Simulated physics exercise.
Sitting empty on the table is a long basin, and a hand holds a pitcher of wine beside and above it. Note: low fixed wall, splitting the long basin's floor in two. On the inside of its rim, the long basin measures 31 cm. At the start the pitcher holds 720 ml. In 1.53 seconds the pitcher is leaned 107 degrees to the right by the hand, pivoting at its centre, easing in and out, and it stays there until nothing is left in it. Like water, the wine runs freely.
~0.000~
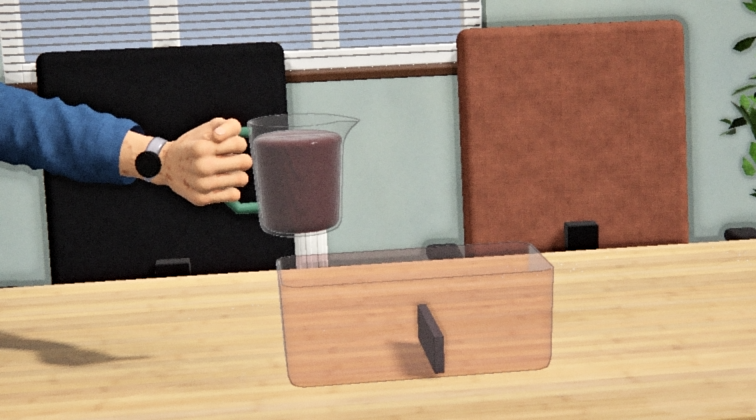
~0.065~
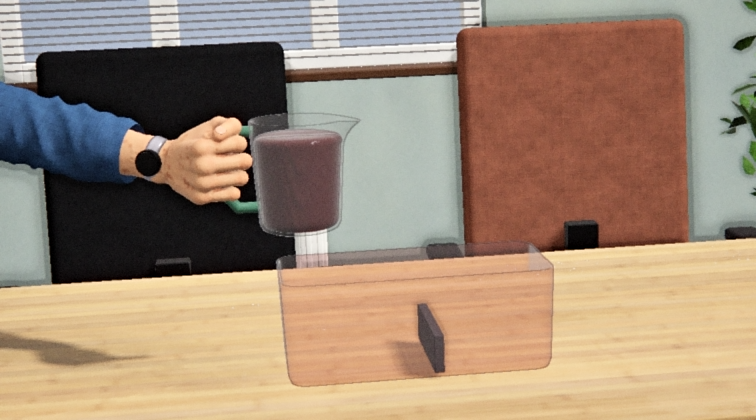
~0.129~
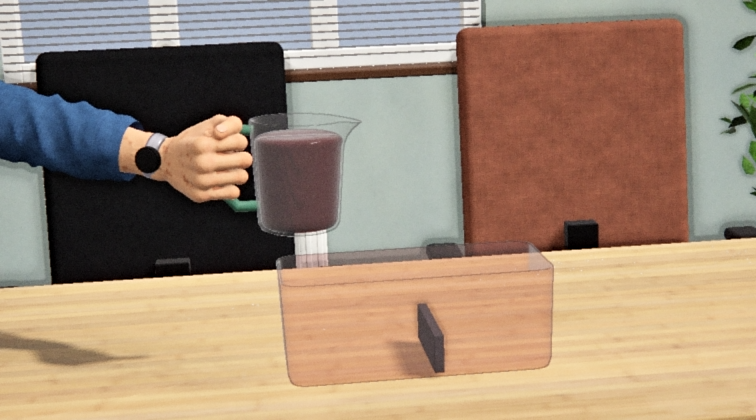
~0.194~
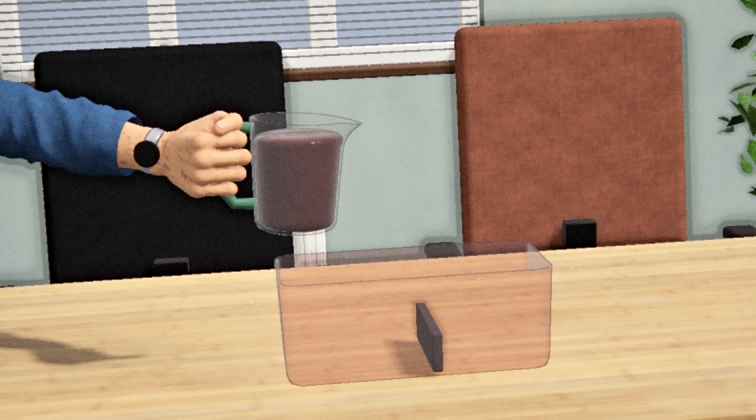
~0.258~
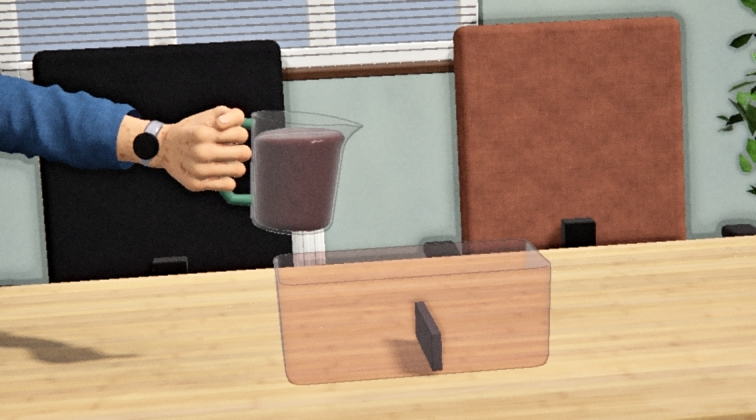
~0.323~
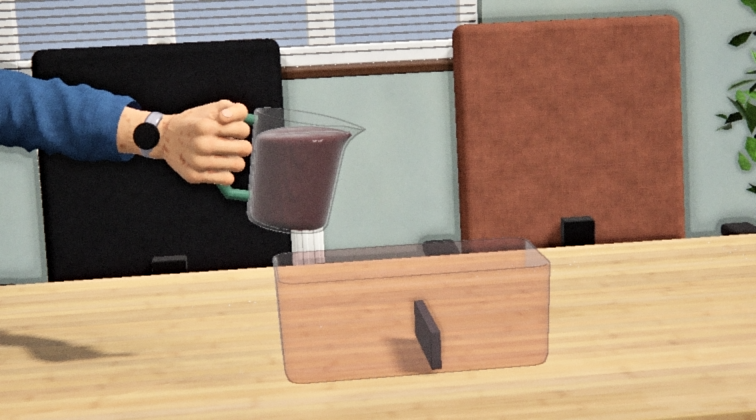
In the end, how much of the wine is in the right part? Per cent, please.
Roughly 40 percent is in the right part.
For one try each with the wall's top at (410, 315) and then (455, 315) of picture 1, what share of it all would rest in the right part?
Respectively 65 and 5 %.
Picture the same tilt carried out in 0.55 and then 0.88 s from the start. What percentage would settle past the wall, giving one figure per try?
First 15, then 25 per cent.
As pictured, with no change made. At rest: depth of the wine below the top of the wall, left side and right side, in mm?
It's around 26 mm on the left side and around 28 mm on the right side.
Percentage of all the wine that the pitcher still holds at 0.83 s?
Near 80 in a hundred.
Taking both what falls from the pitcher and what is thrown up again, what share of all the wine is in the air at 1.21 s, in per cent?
About 12 % of the total.
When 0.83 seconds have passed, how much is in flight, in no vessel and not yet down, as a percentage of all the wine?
At that moment, about 12 percent.
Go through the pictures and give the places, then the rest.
Tilt 0°; pouring edge (360, 119); surface from (253, 138) to (343, 134); the long basin's rim runs from (279, 274) to (541, 257); the wall's top is at (430, 321), in the first frame.
Tilt 0°; pouring edge (361, 119); surface from (253, 138) to (342, 133), in the second frame.
Tilt 2°; pouring edge (362, 120); surface from (254, 138) to (343, 134), in the third frame.
Tilt 4°; pouring edge (362, 122); surface from (254, 137) to (344, 133), in the fourth frame.
Tilt 7°; pouring edge (364, 125); surface from (254, 137) to (345, 132), in the fifth frame.
Tilt 11°; pouring edge (366, 128); surface from (256, 136) to (351, 132), in the sixth frame.
By 0.83 s the tilt is 61° and 80 per cent is still to pour, 1 is left of the wall and 7 right of it.
By 1.21 s the tilt is 96° and 26 per cent is still to pour, 26 is left of the wall and 36 right of it.
By 1.60 s the tilt is 107° and 1 per cent is still to pour, 58 is left of the wall and 40 right of it.
By 2.03 s the tilt is 107° and 0 per cent is still to pour, 59 is left of the wall and 40 right of it.
At rest 59 per cent lies left of the wall, 40 right of it and 1 outside.
